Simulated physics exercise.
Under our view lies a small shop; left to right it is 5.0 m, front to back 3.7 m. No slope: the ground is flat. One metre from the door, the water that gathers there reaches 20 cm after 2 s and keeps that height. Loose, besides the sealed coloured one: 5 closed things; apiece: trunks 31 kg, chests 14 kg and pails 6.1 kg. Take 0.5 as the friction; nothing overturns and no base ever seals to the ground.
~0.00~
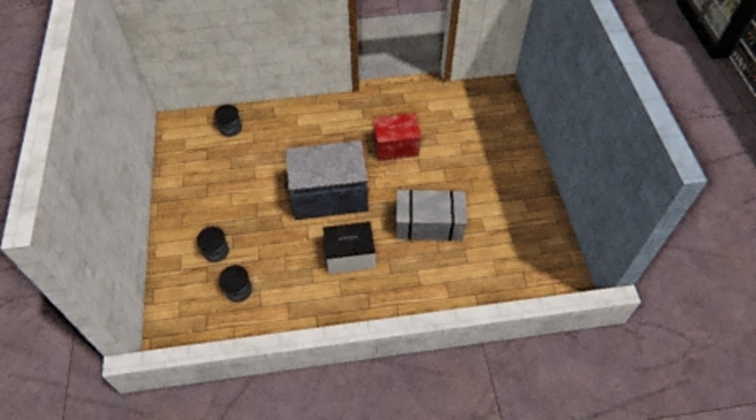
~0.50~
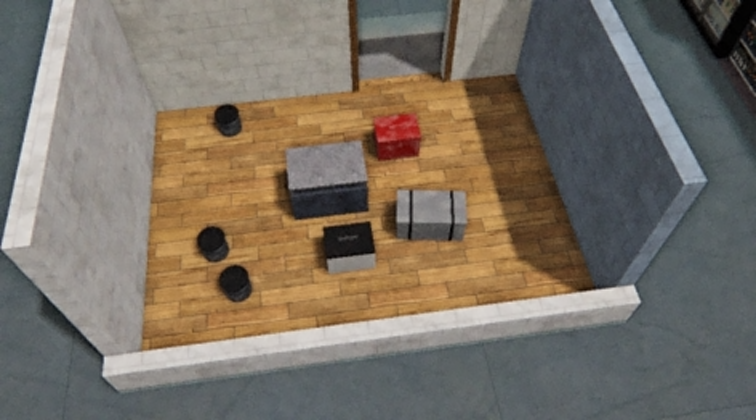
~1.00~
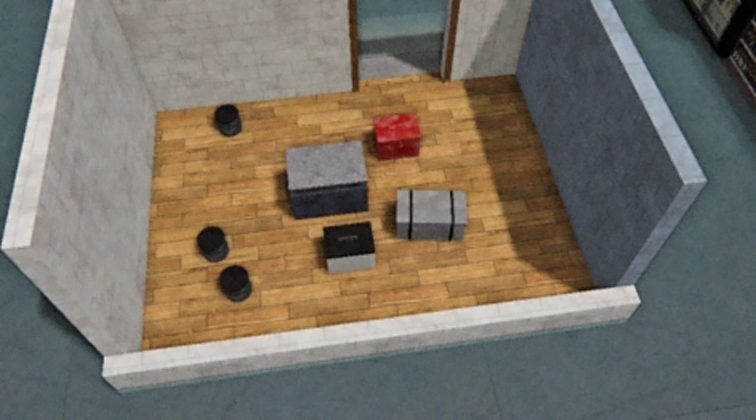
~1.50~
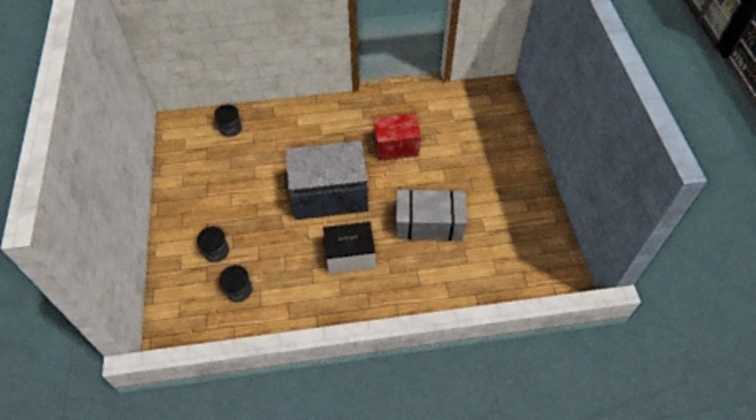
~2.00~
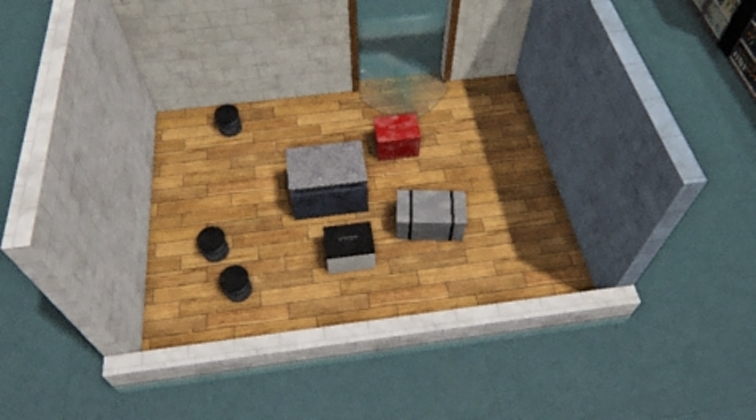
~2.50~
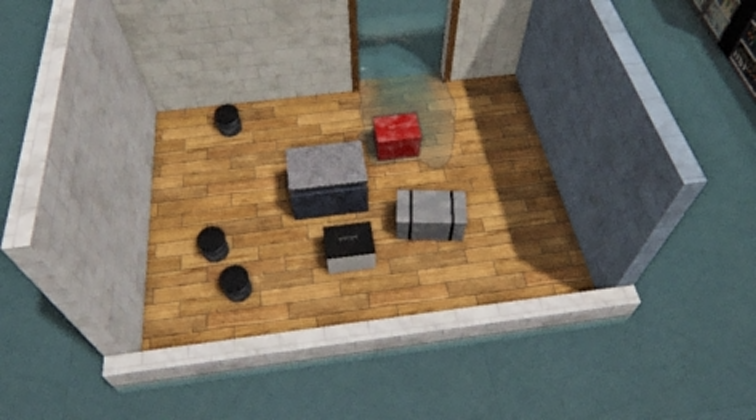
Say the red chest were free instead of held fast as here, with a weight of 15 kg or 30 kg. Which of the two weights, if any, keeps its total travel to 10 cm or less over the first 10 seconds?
Neither mass suffices.
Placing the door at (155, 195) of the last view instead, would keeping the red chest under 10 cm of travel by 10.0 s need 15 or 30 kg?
Note: The lighter mass keeps it.
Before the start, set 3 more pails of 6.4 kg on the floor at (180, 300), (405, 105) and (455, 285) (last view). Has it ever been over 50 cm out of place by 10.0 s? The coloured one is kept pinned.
First: Inside the limit; second: Beyond the limit; third: Beyond the limit.
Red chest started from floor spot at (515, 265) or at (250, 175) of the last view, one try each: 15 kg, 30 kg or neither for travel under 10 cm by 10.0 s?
Taking the two spots in turn, only the heavier keeps it, then both keep it.
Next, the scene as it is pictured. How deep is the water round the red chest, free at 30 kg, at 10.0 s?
9 cm, roughly.
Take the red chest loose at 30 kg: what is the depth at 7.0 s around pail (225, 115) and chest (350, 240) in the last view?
About 6 and 4 cm.
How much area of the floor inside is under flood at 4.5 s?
That flooded area is roughly 10.0 m2.
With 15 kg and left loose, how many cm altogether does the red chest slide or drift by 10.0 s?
Some 150 cm in all.
After 3.5 s the red chest would be 79 cm from its start with 15 kg and 27 cm from its start with 30 kg; 6 cm of water round it then.
After 4.5 s the red chest would be 102 cm from its start with 15 kg and 38 cm from its start with 30 kg; 6 cm of water round it then.
After 7.0 s the red chest would be 124 cm from its start with 15 kg and 38 cm from its start with 30 kg; 7 cm of water round it then.
After 10.0 s the red chest would be 142 cm from its start with 15 kg and 41 cm from its start with 30 kg; 9 cm of water round it then.
